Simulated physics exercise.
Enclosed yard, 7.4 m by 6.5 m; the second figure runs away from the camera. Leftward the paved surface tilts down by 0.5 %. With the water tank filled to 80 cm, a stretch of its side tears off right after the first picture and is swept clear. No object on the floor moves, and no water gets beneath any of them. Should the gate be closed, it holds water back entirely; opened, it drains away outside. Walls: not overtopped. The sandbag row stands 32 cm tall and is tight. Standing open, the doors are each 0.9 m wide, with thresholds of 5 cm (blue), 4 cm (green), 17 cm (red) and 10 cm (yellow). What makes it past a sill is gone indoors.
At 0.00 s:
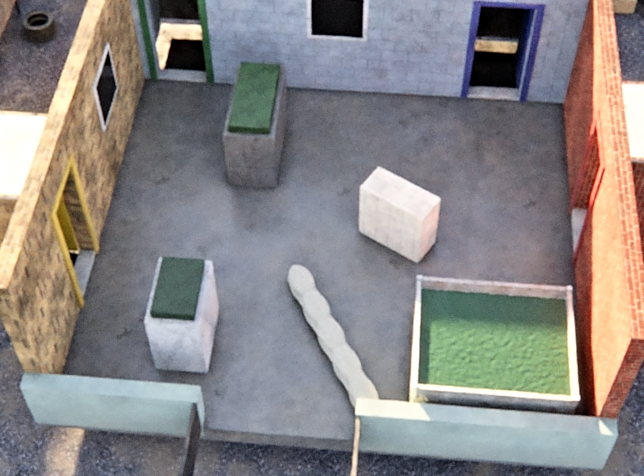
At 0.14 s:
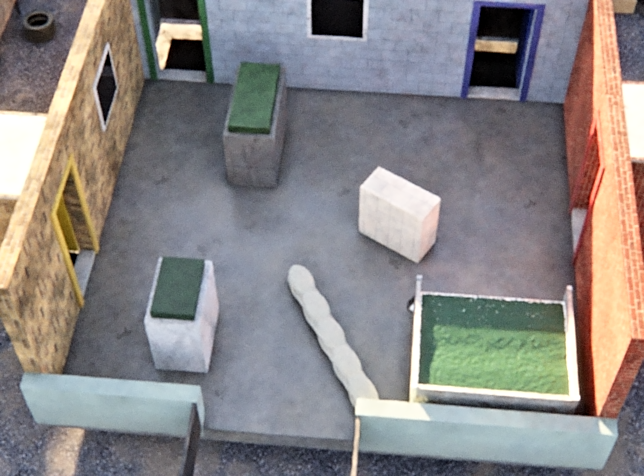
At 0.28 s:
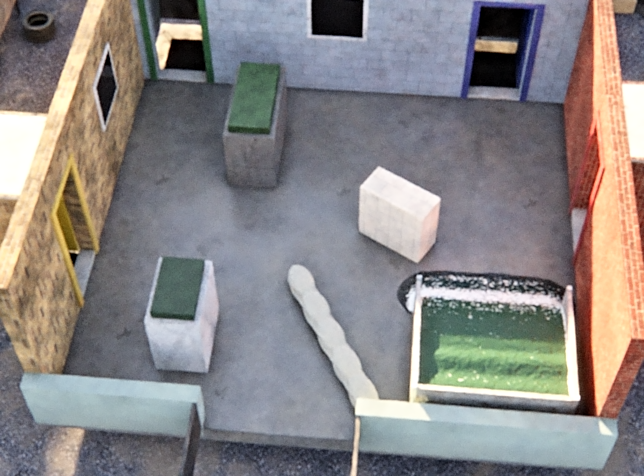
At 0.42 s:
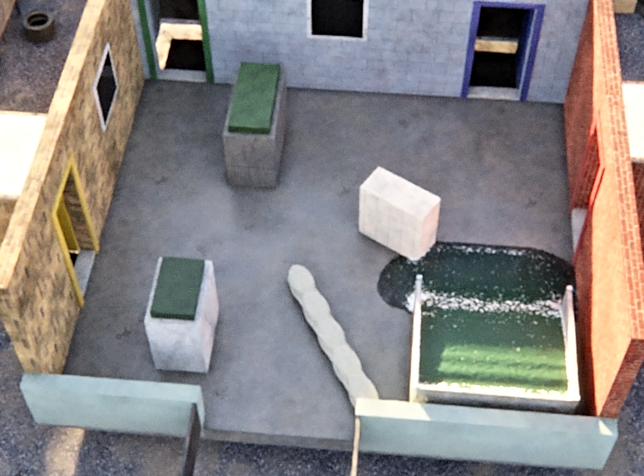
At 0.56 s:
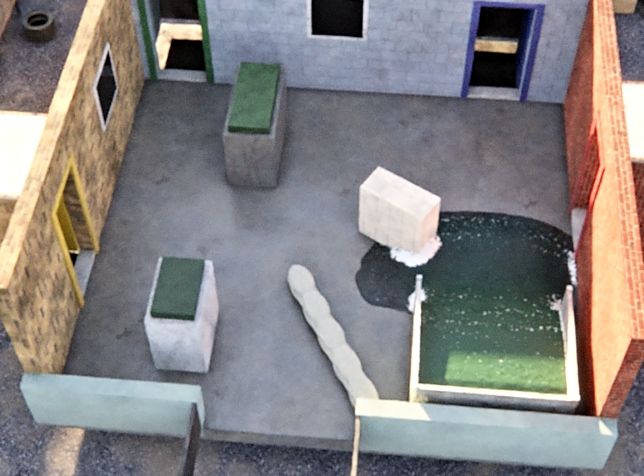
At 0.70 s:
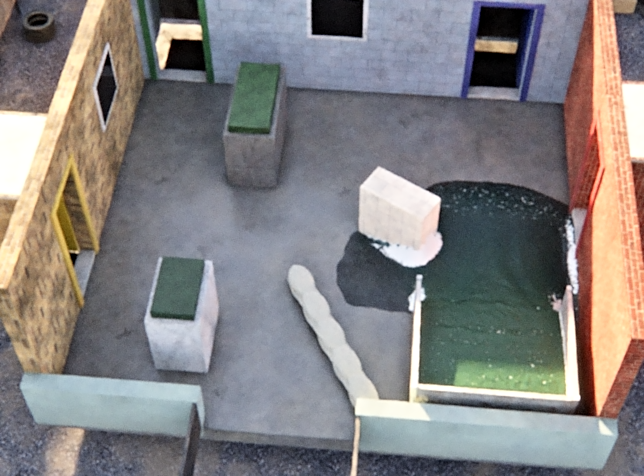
Walled yard with green water bursting from the far side of a tank and spreading across grey paving around a pale block.
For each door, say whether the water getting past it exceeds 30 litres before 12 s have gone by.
Result: Blue door: Past the set amount, green door: Past the set amount, red door: Under the set amount, yellow door: Under the set amount.
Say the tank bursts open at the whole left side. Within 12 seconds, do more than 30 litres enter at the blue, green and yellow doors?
Blue: Within the limit; green: Exceeding the limit; yellow: Within the limit.
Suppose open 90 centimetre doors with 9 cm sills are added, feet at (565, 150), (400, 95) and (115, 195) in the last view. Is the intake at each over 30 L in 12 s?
In turn: Beyond it, beyond it, short of it.
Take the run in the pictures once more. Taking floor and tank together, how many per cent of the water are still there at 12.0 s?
Near 72 in a hundred is still there.
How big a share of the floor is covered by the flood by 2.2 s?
Wet share: Near 45 percent.
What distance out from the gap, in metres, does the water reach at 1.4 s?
That comes to near 4.8 m out.
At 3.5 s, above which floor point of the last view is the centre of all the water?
The water's centre is around (441, 197).
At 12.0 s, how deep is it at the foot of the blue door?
The depth there is around 2.5 cm.
After 1.4 s water covers 35 % of the floor and is deepest (40 cm) near (422, 261); blue door 10 cm at the sill, 19 L in, green door not reached, red door 19 cm at the sill, 0 L in, yellow door not reached.
After 2.2 s water covers 45 % of the floor and is deepest (52 cm) near (564, 105); blue door 32 cm at the sill, 171 L in, green door not reached, red door 16 cm at the sill, 2 L in, yellow door not reached.
After 3.5 s water covers 60 % of the floor and is deepest (28 cm) near (470, 100); blue door 24 cm at the sill, 435 L in, green door 3 cm at the sill, 0 L in, red door 10 cm at the sill, 2 L in, yellow door not reached.
After 7.0 s water covers 85 % of the floor and is deepest (16 cm) near (145, 81); blue door 8 cm at the sill, 599 L in, green door 8 cm at the sill, 26 L in, red door 6 cm at the sill, 2 L in, yellow door 3 cm at the sill, 0 L in.
After 12.0 s water covers 95 % of the floor and is deepest (9 cm) near (169, 409); blue door 3 cm at the sill, 607 L in, green door 6 cm at the sill, 73 L in, red door 2 cm at the sill, 2 L in, yellow door 5 cm at the sill, 0 L in.
